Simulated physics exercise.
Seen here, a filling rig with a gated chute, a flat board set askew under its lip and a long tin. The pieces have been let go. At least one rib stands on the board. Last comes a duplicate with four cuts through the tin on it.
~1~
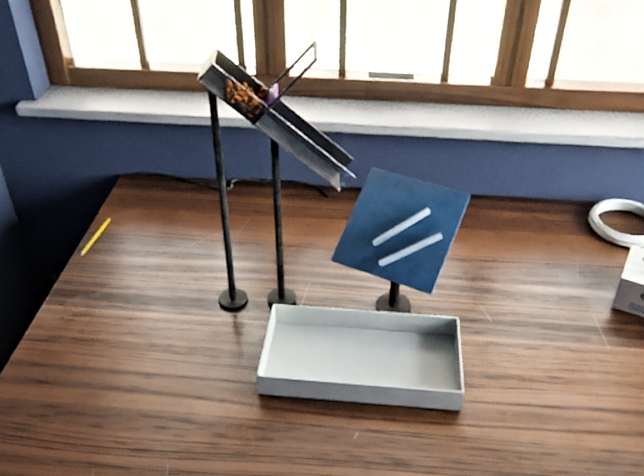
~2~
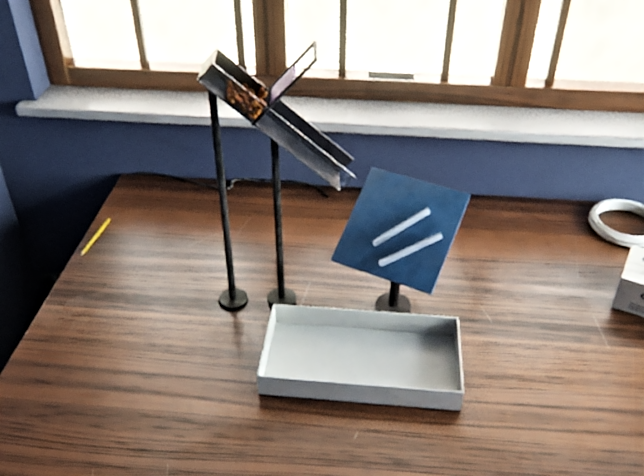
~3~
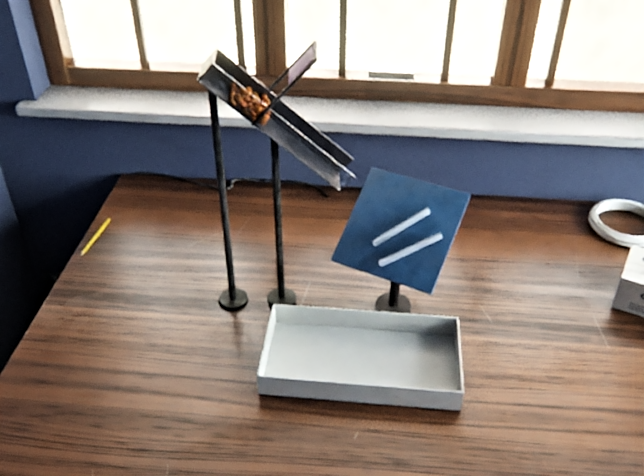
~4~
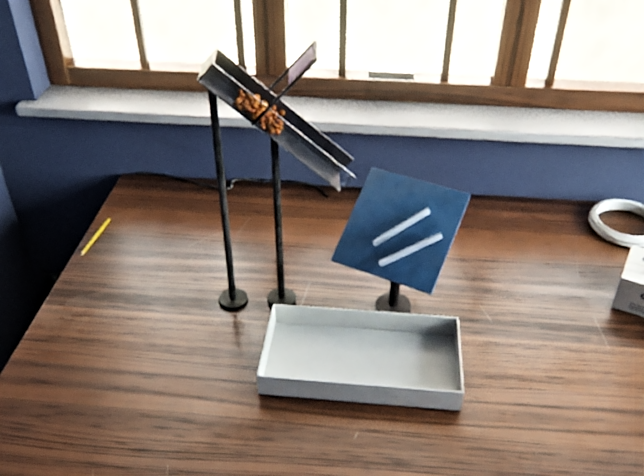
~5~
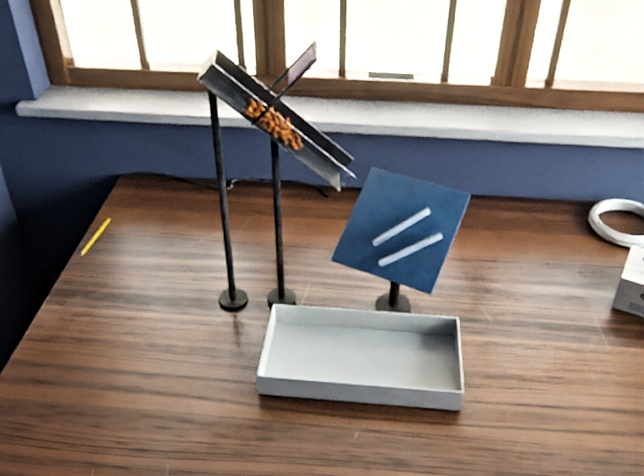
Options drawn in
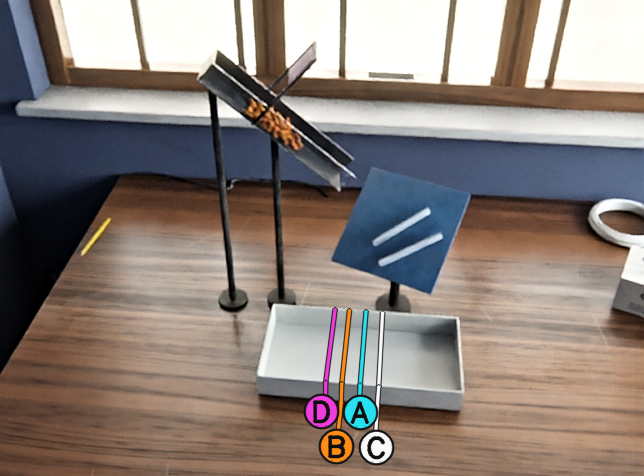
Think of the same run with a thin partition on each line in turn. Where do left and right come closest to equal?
Line D does it best.
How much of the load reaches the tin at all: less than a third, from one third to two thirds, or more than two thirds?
More than two thirds.
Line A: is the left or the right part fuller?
The left side.
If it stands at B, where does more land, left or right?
Left.
On the marked copy, line A crosses the front rim at (360, 384); line B crosses the front rim at (341, 382); line C crosses the front rim at (378, 385); line D crosses the front rim at (325, 381).
With A, of what is caught, almost all on the left of the divider, just a few on the right.
With B, of what is caught, almost all on the left of the divider, about a tenth on the right.
With C, of what is caught, almost all on the left of the divider, just a few on the right.
With D, of what is caught, roughly half on the left of the divider, roughly half on the right.
